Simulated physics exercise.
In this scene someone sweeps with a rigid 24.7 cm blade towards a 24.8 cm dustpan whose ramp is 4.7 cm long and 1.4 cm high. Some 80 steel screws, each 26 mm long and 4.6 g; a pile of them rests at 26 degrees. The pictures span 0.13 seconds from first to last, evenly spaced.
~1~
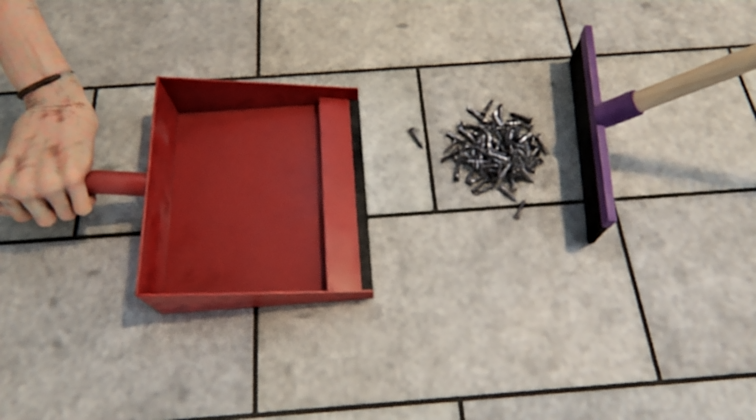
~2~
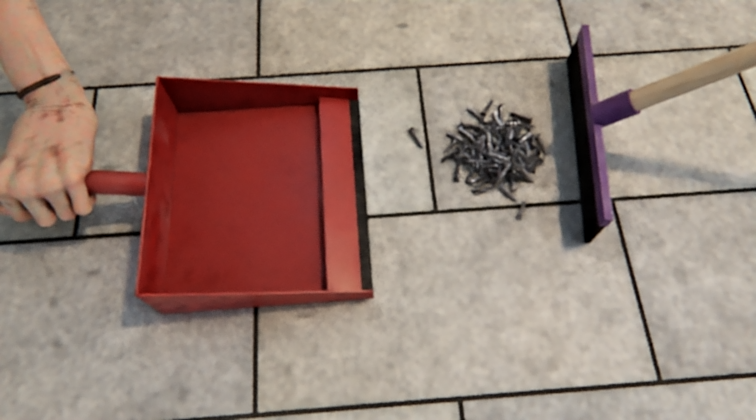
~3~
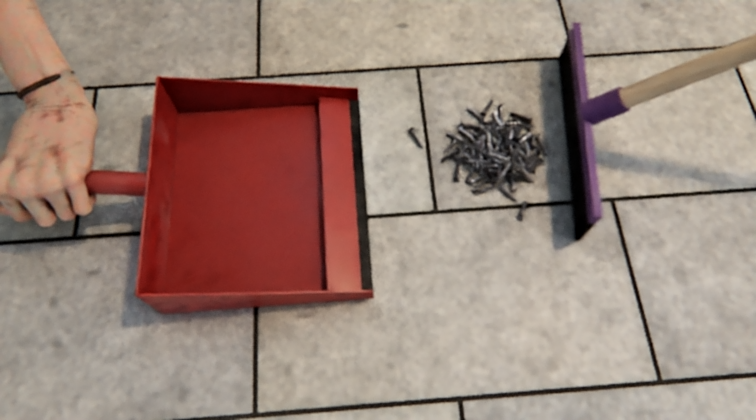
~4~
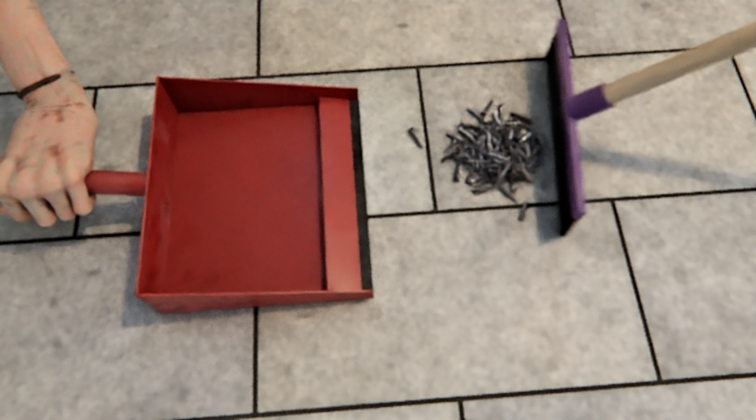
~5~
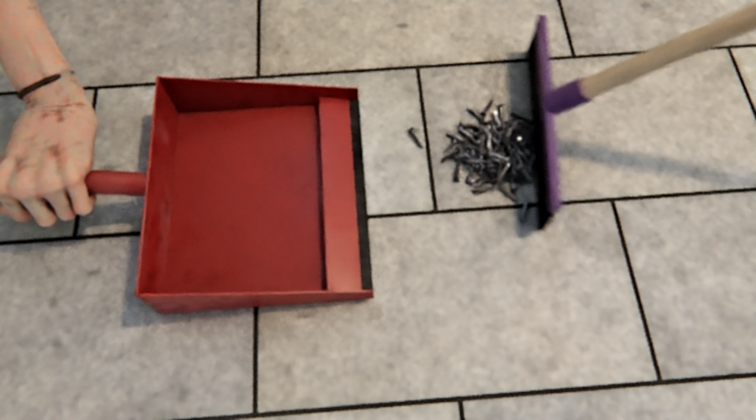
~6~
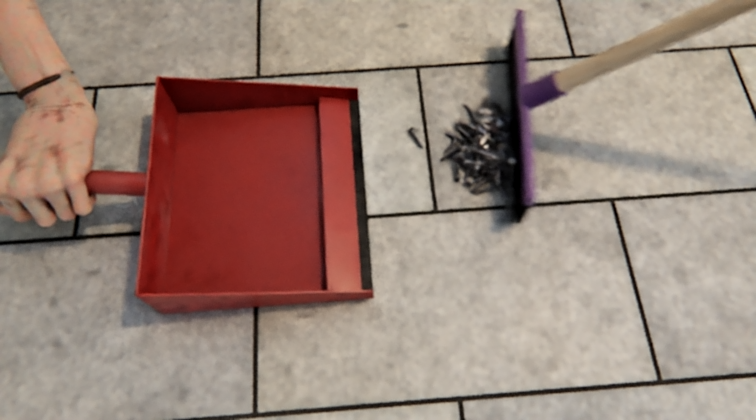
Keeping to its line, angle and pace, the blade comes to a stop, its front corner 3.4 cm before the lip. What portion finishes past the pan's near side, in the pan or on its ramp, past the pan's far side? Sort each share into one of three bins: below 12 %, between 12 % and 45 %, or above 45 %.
Past the pan's near side: Below 12 %; in the pan or on its ramp: Between 12 % and 45 %; past the pan's far side: Between 12 % and 45 %.
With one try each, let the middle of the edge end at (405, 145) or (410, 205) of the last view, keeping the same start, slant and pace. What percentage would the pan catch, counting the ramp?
About 30 % and 25 %.
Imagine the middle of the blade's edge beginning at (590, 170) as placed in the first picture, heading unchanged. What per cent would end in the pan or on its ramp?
About 25 per cent.
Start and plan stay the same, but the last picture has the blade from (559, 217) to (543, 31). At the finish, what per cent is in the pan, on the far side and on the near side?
You'd see pan at 10, far at 10 and near at 0.
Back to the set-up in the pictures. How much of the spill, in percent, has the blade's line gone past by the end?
Around 0 in a hundred.
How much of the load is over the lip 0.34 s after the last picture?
It's near 35 percent at that moment.
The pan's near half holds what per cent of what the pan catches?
Roughly 0 percent.
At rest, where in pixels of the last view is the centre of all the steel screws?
Close to pixel (361, 126).
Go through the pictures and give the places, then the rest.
Blade from (608, 222) to (585, 35), moved 0.0 cm, 0 of the pieces shifted so far; middle of the pieces at (497, 150); pan at (251, 200), in the first picture.
Blade from (605, 221) to (583, 34), moved 0.3 cm, 0 of the pieces shifted so far; middle of the pieces at (497, 150), in the second picture.
Blade from (594, 218) to (574, 32), moved 1.4 cm, 0 of the pieces shifted so far; middle of the pieces at (497, 150), in the third picture.
Blade from (578, 214) to (560, 29), moved 3.0 cm, 0 of the pieces shifted so far; middle of the pieces at (497, 150), in the fourth picture.
Blade from (555, 207) to (540, 24), moved 5.4 cm, 8 of the pieces shifted so far; middle of the pieces at (497, 150), in the fifth picture.
Blade from (529, 200) to (518, 19), moved 8.1 cm, 70 of the pieces shifted so far; middle of the pieces at (490, 146); pan at (251, 200), in the sixth picture.
Then, 0.08 s after the last picture, middle of the blade 10 cm from the lip; 0 % over the lip, far side 5 %, near side 0 %.
Then, 0.14 s after the last picture, middle of the blade 6 cm from the lip; 0 % over the lip, far side 15 %, near side 0 %.
Then, 0.34 s after the last picture, middle of the blade 5 cm from the lip; 35 % over the lip, far side 25 %, near side 0 %.
In the end, near side 0 %, pan 30 %, far side 25 %, in front of the lip or behind the blade 45 %.
